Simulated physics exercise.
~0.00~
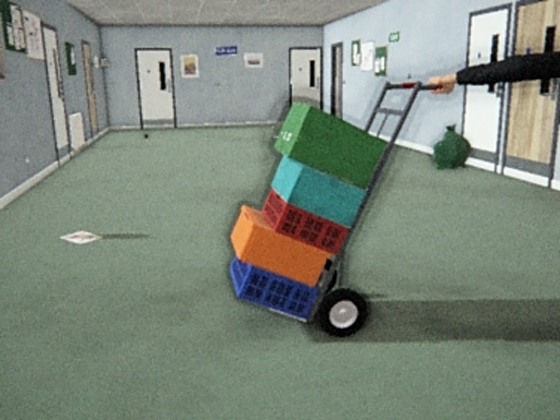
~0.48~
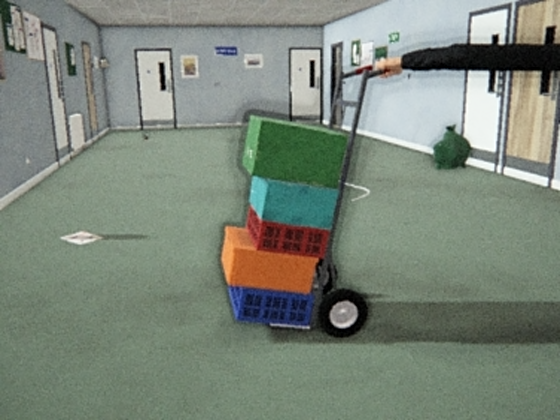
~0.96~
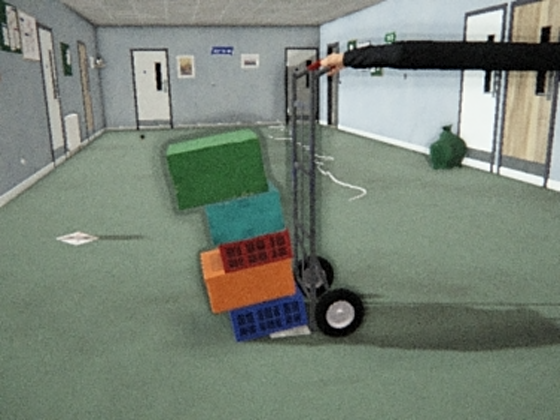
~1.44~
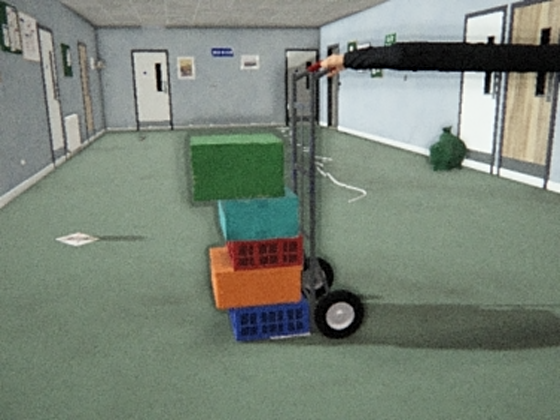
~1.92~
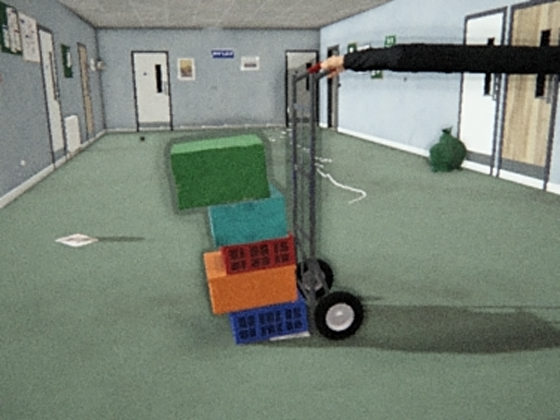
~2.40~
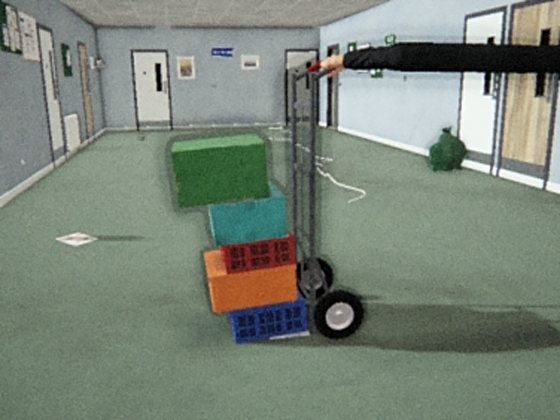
A dark-sleeved arm swung a tilted sack truck upright in a hallway, and its stack of five colorful boxes and crates lurched left, rocked briefly and stayed standing, with the green box and turquoise parcel shifted out from the truck's frame.
